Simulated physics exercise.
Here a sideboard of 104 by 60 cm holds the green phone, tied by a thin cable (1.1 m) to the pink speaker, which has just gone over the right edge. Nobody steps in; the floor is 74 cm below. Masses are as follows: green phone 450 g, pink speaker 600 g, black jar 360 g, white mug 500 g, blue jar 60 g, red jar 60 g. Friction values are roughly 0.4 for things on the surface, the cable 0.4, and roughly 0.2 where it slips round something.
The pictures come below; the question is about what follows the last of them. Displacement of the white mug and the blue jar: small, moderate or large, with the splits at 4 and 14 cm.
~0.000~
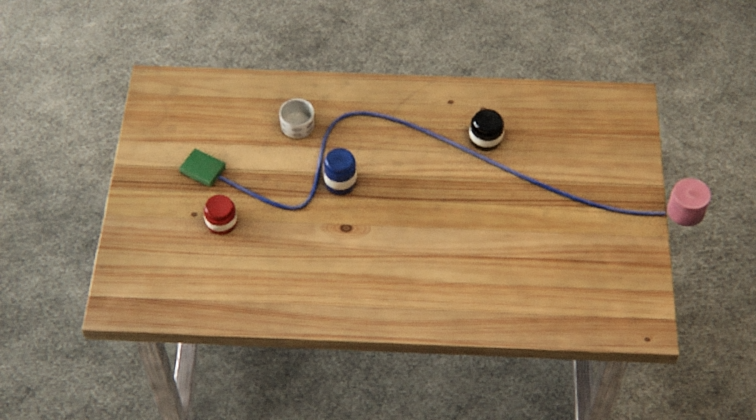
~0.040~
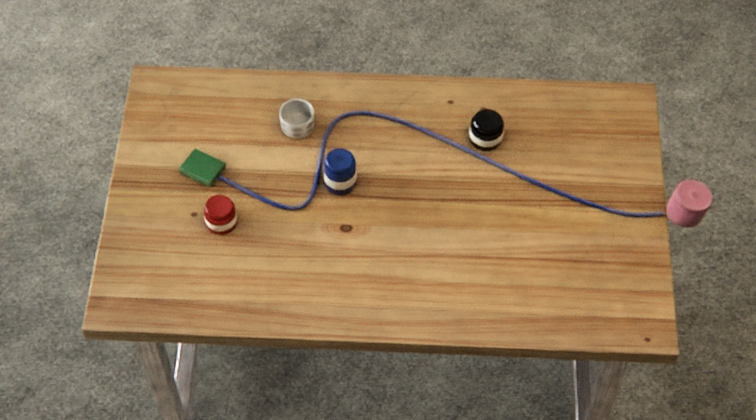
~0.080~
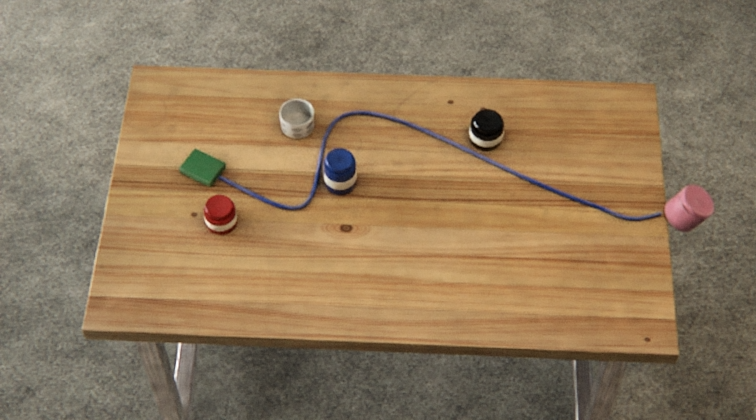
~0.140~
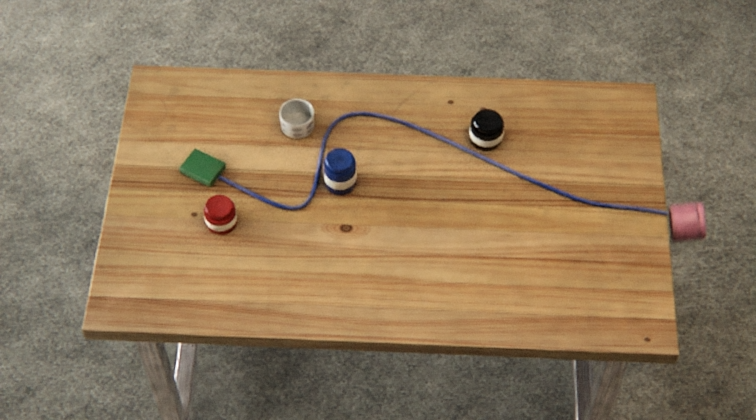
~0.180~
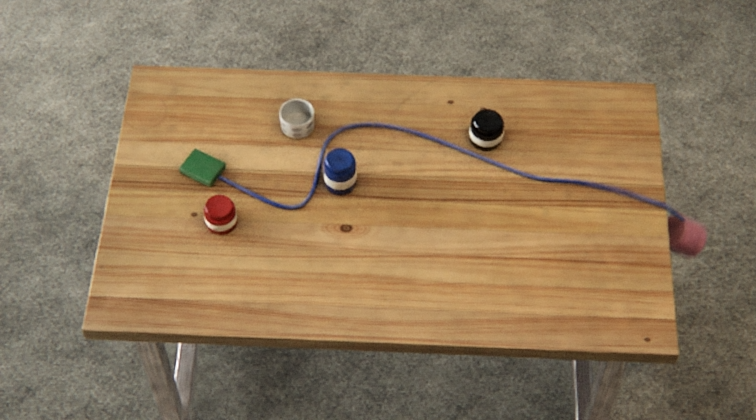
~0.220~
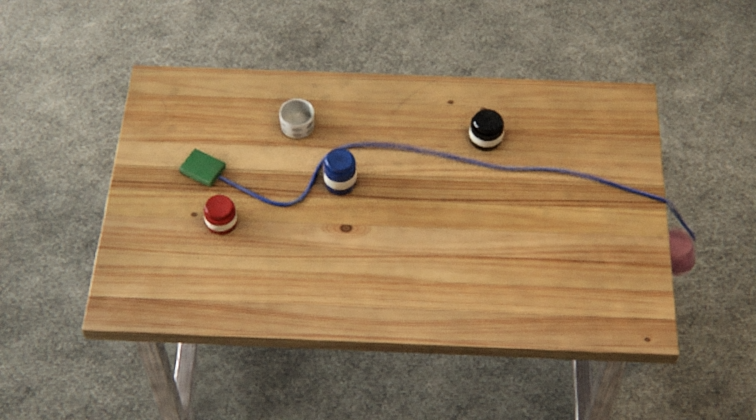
White mug: Small, blue jar: Moderate.
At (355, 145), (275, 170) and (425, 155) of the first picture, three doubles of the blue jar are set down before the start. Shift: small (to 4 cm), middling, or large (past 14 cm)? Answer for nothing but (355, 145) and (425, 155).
Taking them in turn, the first shows a lot of movement and the second shows a lot of movement.
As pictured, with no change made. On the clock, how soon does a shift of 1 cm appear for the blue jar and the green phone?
Approx. times - blue jar: 0.30 s, green phone: 0.32 s.
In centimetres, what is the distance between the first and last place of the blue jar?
Net shift for the blue jar is 6 cm.
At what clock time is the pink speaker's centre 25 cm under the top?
That comes at 0.28 seconds.
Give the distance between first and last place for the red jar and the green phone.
The red jar ends up around 0 cm from its start and the green phone around 45 cm.
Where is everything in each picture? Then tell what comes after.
Shows, white mug (297, 112); blue jar (340, 159); cable runs through (613, 209) (509, 170) (405, 123) (270, 202), in the first picture.
Shows, pink speaker (692, 195); cable runs through (612, 210) (405, 123) (270, 202), in the second picture.
Shows, pink speaker (689, 208); cable runs through (611, 212) (404, 123) (270, 202), in the third picture.
Shows, pink speaker (687, 222); cable runs through (615, 206) (406, 123) (270, 202), in the fourth picture.
Shows, pink speaker (683, 236); cable runs through (640, 198) (422, 135) (270, 202), in the fifth picture.
Shows, white mug (297, 112); blue jar (340, 159); cable runs through (672, 208) (569, 172) (452, 157) (270, 202), in the sixth picture.
By 0.5 s, the cable's tail end at (299, 165); blue jar 7 cm off its start, green phone 14 cm off its start, pink speaker over the edge.
By 0.7 s, the cable's tail end at (363, 168); blue jar 7 cm off its start, green phone 27 cm off its start, pink speaker over the edge.
By 1.0 s, the cable's tail end at (444, 169); blue jar 7 cm off its start at (340, 189), green phone 42 cm off its start at (424, 165), pink speaker over the edge.
By 1.2 s, the cable's tail end at (465, 170); blue jar 7 cm off its start, green phone 46 cm off its start, pink speaker over the edge.
By 2.4 s, the cable's tail end at (465, 170); blue jar 7 cm off its start at (340, 189), white mug 0 cm off its start at (297, 112), green phone 46 cm off its start at (445, 165), pink speaker over the edge.
